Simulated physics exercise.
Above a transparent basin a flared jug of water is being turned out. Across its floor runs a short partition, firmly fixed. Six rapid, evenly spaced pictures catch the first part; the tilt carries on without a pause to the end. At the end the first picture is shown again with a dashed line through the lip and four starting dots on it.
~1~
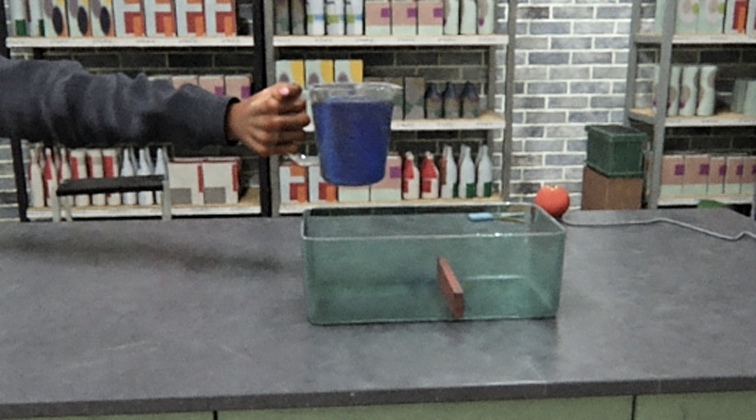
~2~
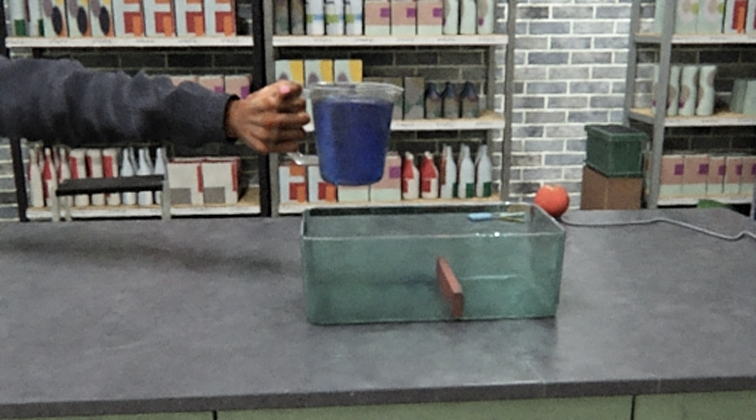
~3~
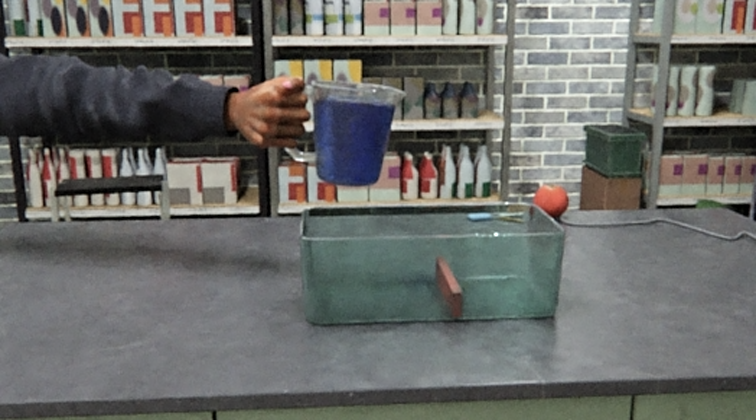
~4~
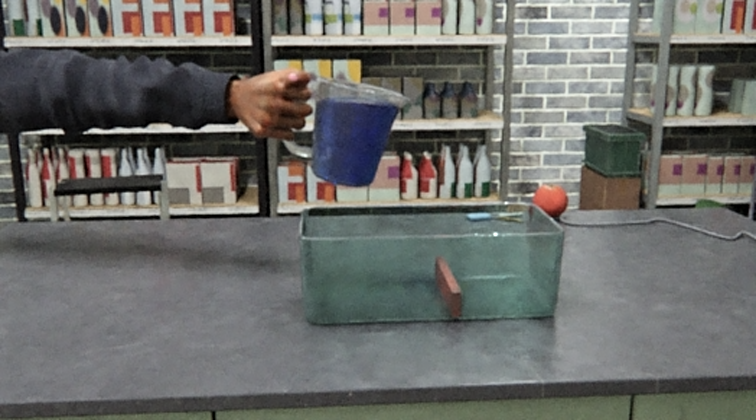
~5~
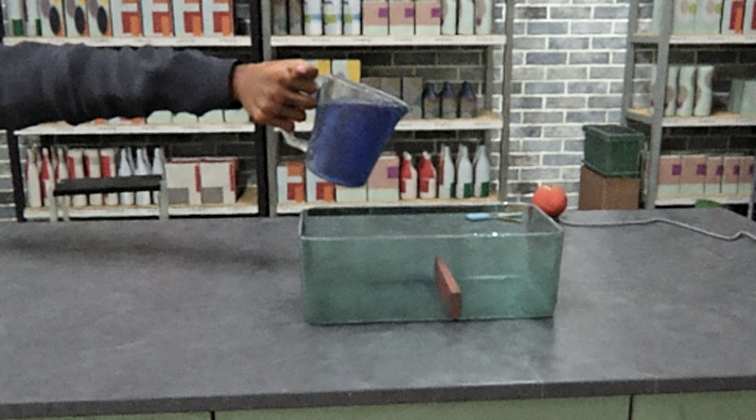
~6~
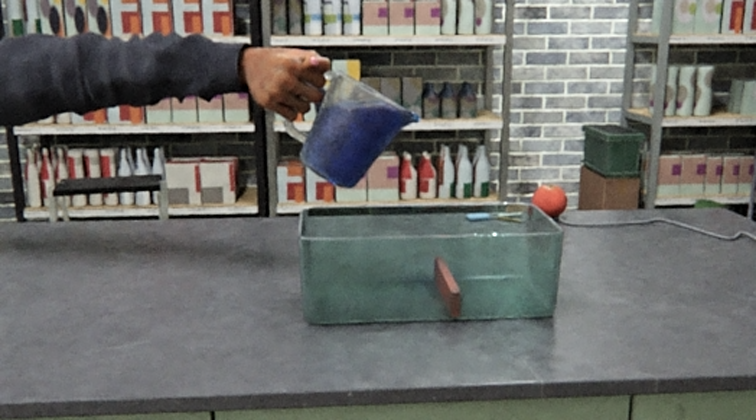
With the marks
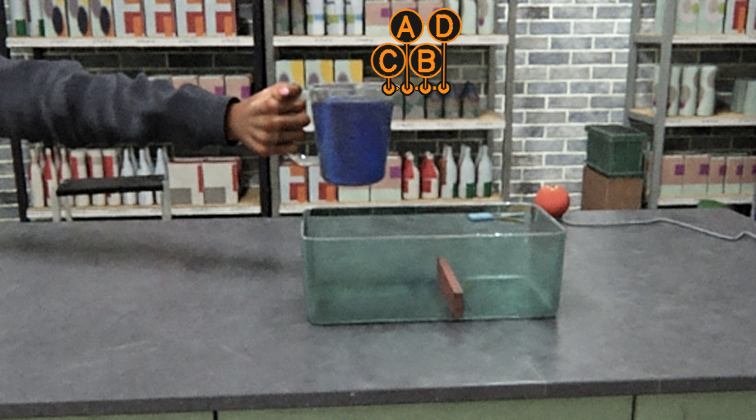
Hand holding a clear jug of blue liquid above a transparent basin, gradually tilting it rightward until liquid reaches the lip.
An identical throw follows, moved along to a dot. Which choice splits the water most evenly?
Take C.
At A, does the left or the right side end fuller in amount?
The right one.
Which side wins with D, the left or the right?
The right one.
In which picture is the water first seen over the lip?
Picture 6.
In orange, A at (407, 88); B at (425, 88); C at (388, 88); D at (443, 87).
If A is chosen, about 13 % ends left of the wall and 87 % right of it.
If B is chosen, about 8 % ends left of the wall and 91 % right of it.
If C is chosen, about 58 % ends left of the wall and 41 % right of it.
If D is chosen, about 7 % ends left of the wall and 91 % right of it.
